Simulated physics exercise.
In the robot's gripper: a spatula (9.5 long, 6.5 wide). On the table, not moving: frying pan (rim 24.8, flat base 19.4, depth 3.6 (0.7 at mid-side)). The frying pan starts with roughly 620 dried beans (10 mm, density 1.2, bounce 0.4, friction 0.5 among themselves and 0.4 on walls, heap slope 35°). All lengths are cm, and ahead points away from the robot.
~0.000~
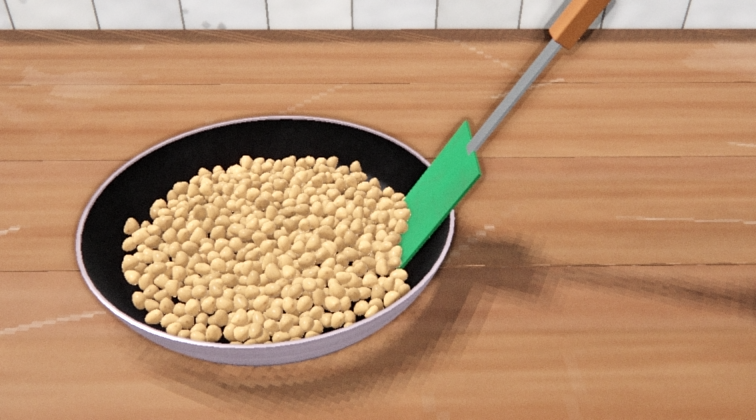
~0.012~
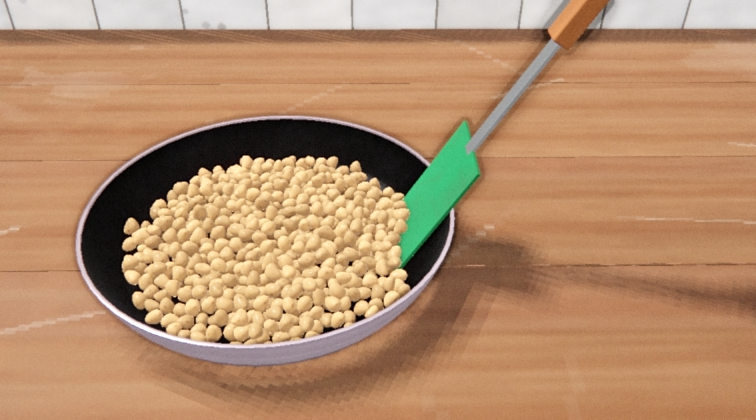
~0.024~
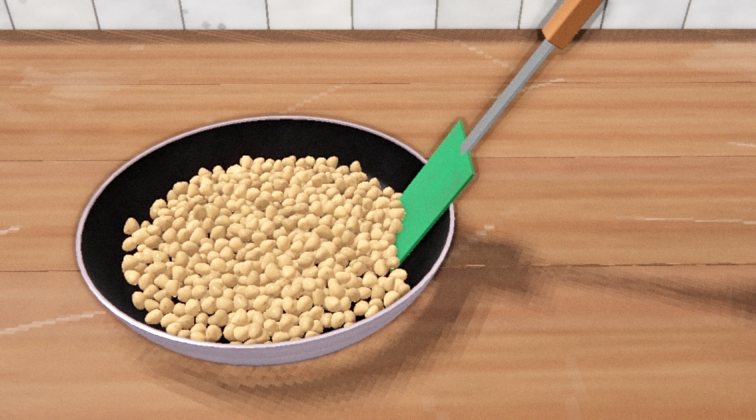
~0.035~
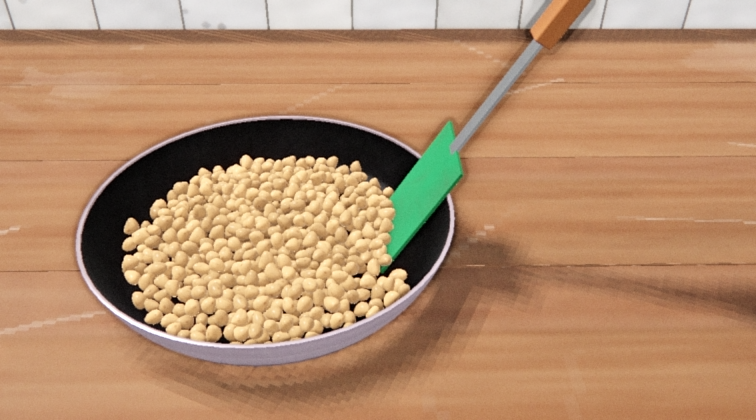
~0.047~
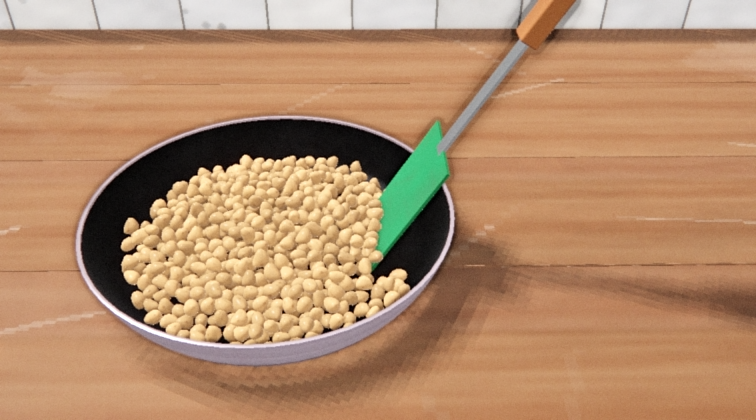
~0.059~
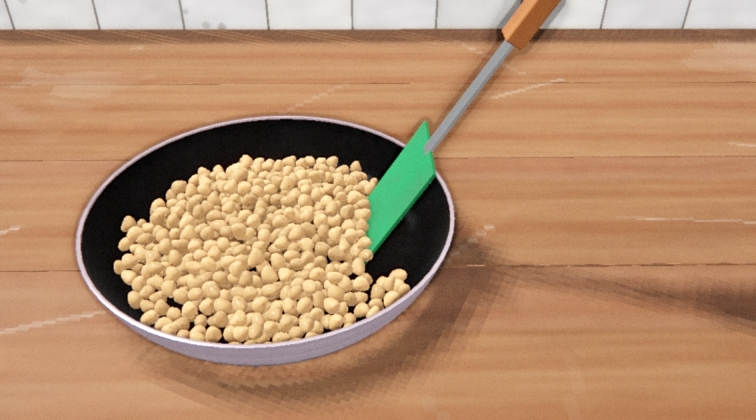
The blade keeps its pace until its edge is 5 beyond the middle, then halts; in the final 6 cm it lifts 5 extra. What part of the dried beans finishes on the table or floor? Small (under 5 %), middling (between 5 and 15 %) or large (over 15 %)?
Share on the table or floor: Small (under 5 %).
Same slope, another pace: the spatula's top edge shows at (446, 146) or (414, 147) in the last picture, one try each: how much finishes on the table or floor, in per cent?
Some 0 and 10 per cent.
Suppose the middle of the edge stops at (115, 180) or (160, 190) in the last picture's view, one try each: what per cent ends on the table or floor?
About 15 and 5 per cent.
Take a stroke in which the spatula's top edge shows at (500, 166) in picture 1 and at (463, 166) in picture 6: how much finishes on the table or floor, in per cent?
About 0 per cent.
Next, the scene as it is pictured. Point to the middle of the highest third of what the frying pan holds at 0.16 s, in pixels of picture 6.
Around (191, 221).
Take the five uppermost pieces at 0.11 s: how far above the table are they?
About 4 cm.
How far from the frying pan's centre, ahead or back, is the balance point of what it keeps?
About 3.5 cm ahead.
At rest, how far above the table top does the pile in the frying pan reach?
About 4.5 cm.
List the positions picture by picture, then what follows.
Spatula top edge at (473, 146), sloping 59°; upper third of the load around (283, 226), from x 130 to 405, top at y 160; 620 in the frying pan, in the first frame.
Spatula top edge at (472, 146), sloping 59°; upper third of the load around (283, 226), from x 130 to 405, top at y 160, in the second frame.
Spatula top edge at (467, 146), sloping 59°; upper third of the load around (288, 226), from x 130 to 405, top at y 160, in the third frame.
Spatula top edge at (456, 146), sloping 59°; upper third of the load around (286, 226), from x 130 to 405, top at y 160, in the fourth frame.
Spatula top edge at (443, 146), sloping 59°; upper third of the load around (282, 226), from x 130 to 405, top at y 160, in the fifth frame.
Spatula top edge at (430, 146), sloping 59°; upper third of the load around (276, 222), from x 120 to 405, top at y 160; 620 in the frying pan, in the sixth frame.
After 0.11 s, sloping 59°, highest piece 5 above the table; 620 in the frying pan.
After 0.16 s, sloping 59°, highest piece 5 above the table; 620 in the frying pan.
After 0.39 s, sloping 59°, highest piece 4 above the table; 607 in the frying pan, 13 on the table or floor.
After 1.44 s, sloping 59°, highest piece 4 above the table; 606 in the frying pan, 14 on the table or floor.
At rest, 606 in the frying pan, 14 on the table or floor. That is 2 % on the table or floor.
